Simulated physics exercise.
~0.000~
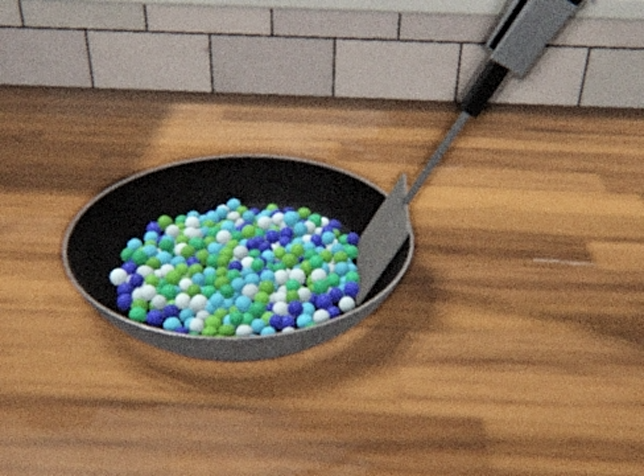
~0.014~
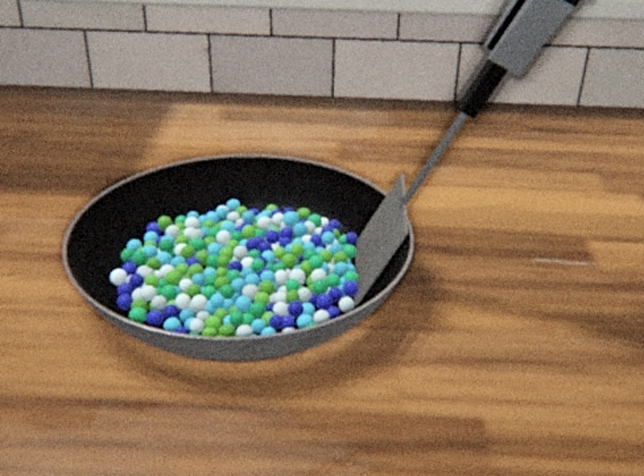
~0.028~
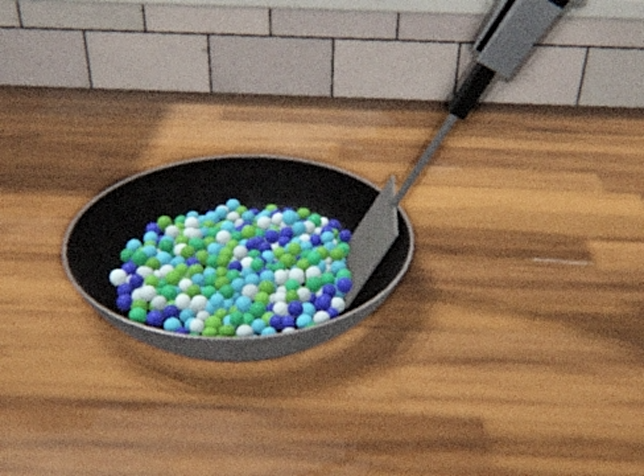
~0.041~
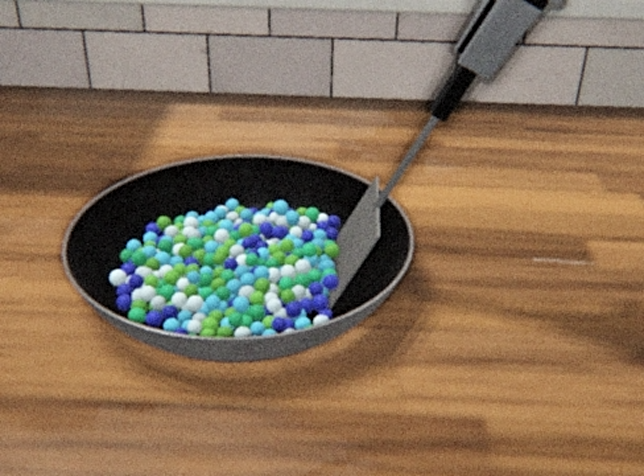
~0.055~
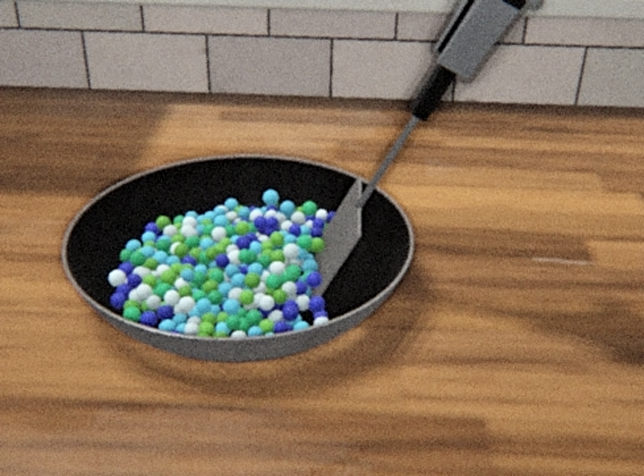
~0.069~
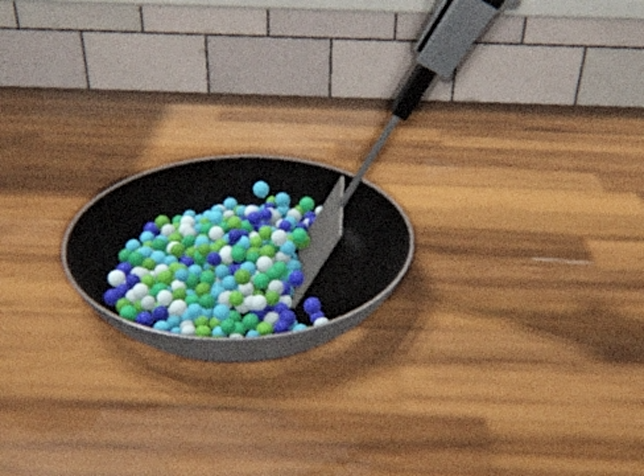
A black frying pan with a grey rim, filled with small round sweets in blue, light blue, green and white, sits on a wooden worktop before a pale tiled wall, seen from slightly above. A grey turner with a black and grey handle slants in from the upper right, its blade inside the pan. The turner barely moves at first, then sweeps left, pushing the sweets into a tighter heap and baring the pan's dark right side, while the camera stays still.
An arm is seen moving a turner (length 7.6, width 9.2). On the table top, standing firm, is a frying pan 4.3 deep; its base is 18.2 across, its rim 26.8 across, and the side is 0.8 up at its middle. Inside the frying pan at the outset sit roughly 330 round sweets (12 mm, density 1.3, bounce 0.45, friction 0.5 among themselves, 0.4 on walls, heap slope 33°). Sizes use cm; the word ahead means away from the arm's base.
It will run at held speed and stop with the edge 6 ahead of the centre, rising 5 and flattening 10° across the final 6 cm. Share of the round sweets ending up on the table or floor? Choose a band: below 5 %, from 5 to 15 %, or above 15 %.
From 5 to 15 %.
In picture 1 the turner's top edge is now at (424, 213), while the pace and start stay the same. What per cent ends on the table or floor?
I'd estimate around 15 per cent.
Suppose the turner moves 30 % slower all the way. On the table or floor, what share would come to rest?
I'd say close to 0 per cent.
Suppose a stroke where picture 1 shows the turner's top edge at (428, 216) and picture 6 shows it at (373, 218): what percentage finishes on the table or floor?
About 10 per cent.
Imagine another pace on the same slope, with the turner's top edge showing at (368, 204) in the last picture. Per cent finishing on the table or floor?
About 0 per cent.
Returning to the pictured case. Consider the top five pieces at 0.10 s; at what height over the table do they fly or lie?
Height: Approx. 6 cm.
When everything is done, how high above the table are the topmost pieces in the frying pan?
Height at rest: Roughly 4.5 cm.
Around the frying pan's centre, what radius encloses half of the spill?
Close to 48 cm from the centre.
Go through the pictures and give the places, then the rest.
In the first picture, the turner top edge at (407, 201), sloping 63°; upper third of the load around (249, 258), from x 120 to 355, top at y 205; 333 in the frying pan.
In the second picture, the turner top edge at (405, 201), sloping 63°; upper third of the load around (249, 258), from x 120 to 350, top at y 205.
In the third picture, the turner top edge at (395, 203), sloping 63°; upper third of the load around (251, 258), from x 120 to 345, top at y 205.
In the fourth picture, the turner top edge at (378, 204), sloping 63°; upper third of the load around (256, 259), from x 120 to 335, top at y 205.
In the fifth picture, the turner top edge at (360, 204), sloping 63°; upper third of the load around (250, 253), from x 120 to 335, top at y 200.
In the sixth picture, the turner top edge at (342, 204), sloping 63°; upper third of the load around (248, 251), from x 115 to 330, top at y 190; 333 in the frying pan.
After 0.10 s, sloping 63°, highest piece 6 above the table; 333 in the frying pan.
After 0.14 s, sloping 59°, highest piece 7 above the table; 333 in the frying pan.
After 0.35 s, sloping 53°, highest piece 7 above the table; 305 in the frying pan, 26 on the table or floor, 2 on the blade or in flight.
After 1.40 s, sloping 53°, highest piece 4 above the table; 305 in the frying pan, 28 on the table or floor.
In the end, 305 in the frying pan, 28 on the table or floor. That is 8 % on the table or floor.
